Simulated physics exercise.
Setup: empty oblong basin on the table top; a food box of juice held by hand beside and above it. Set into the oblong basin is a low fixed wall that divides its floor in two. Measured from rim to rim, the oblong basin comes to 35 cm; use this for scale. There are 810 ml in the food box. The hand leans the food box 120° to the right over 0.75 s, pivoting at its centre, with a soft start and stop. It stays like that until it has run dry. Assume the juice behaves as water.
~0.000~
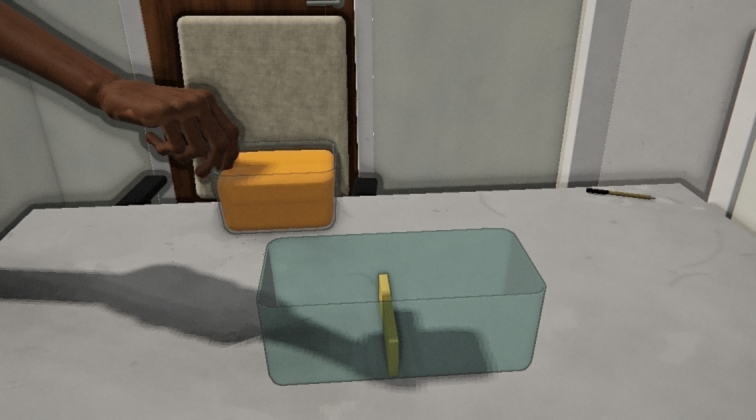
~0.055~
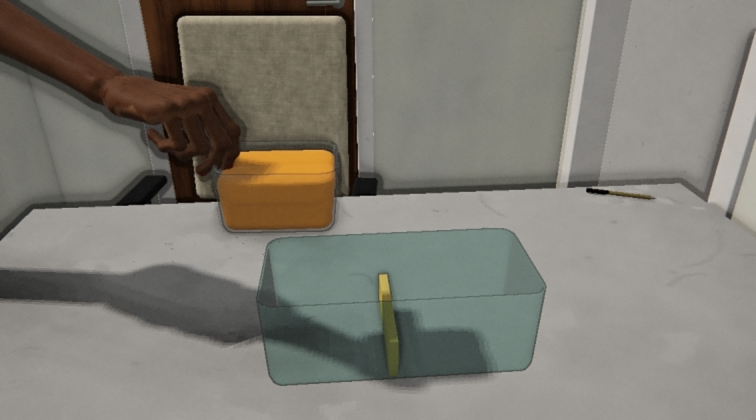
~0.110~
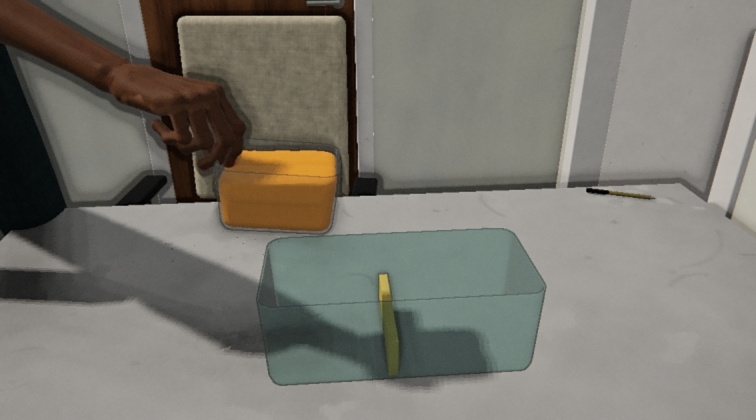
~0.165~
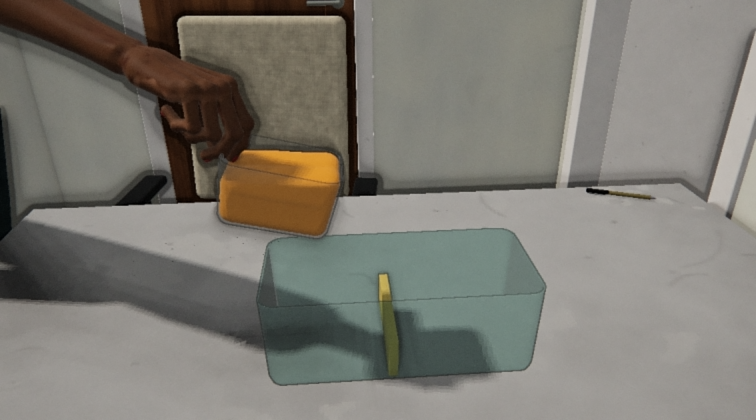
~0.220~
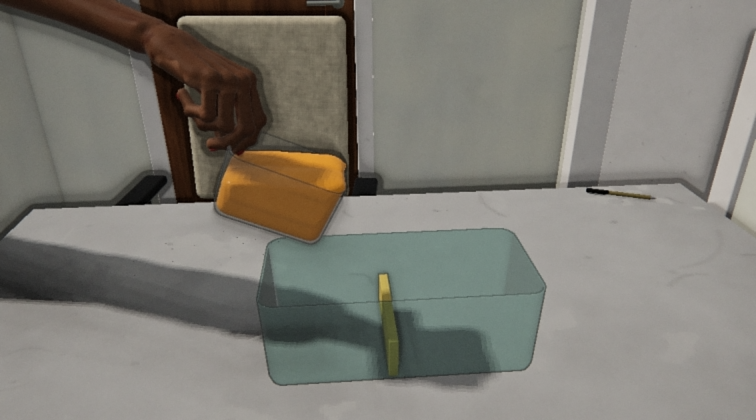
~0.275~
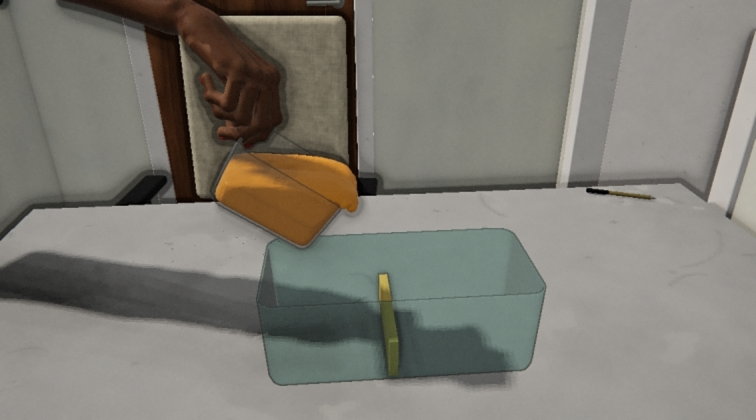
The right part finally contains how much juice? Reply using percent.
About 43 in every hundred parts.
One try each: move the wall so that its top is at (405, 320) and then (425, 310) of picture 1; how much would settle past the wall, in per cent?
Some 30 in a hundred, then some 10 in a hundred.
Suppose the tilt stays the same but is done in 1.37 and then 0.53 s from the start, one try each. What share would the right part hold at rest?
First 65, then 30 per cent.
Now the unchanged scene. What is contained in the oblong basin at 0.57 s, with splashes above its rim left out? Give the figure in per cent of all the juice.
About 60%.
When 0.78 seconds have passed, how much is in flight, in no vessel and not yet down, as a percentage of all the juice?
Some 3 % is up in the air.
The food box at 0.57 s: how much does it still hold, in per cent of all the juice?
Roughly 14 per cent.
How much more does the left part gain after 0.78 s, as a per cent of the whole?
Some 2 per cent.
After 0.57 s the tilt is 103° and 14 per cent is still to pour, 23 is left of the wall and 37 right of it.
After 0.78 s the tilt is 120° and 1 per cent is still to pour, 54 is left of the wall and 42 right of it.
After 1.01 s the tilt is 120° and 0 per cent is still to pour, 56 is left of the wall and 43 right of it.
After 1.25 s the tilt is 120° and 0 per cent is still to pour, 56 is left of the wall and 43 right of it.
In the end 56 per cent lies left of the wall, 43 right of it and 1 outside.
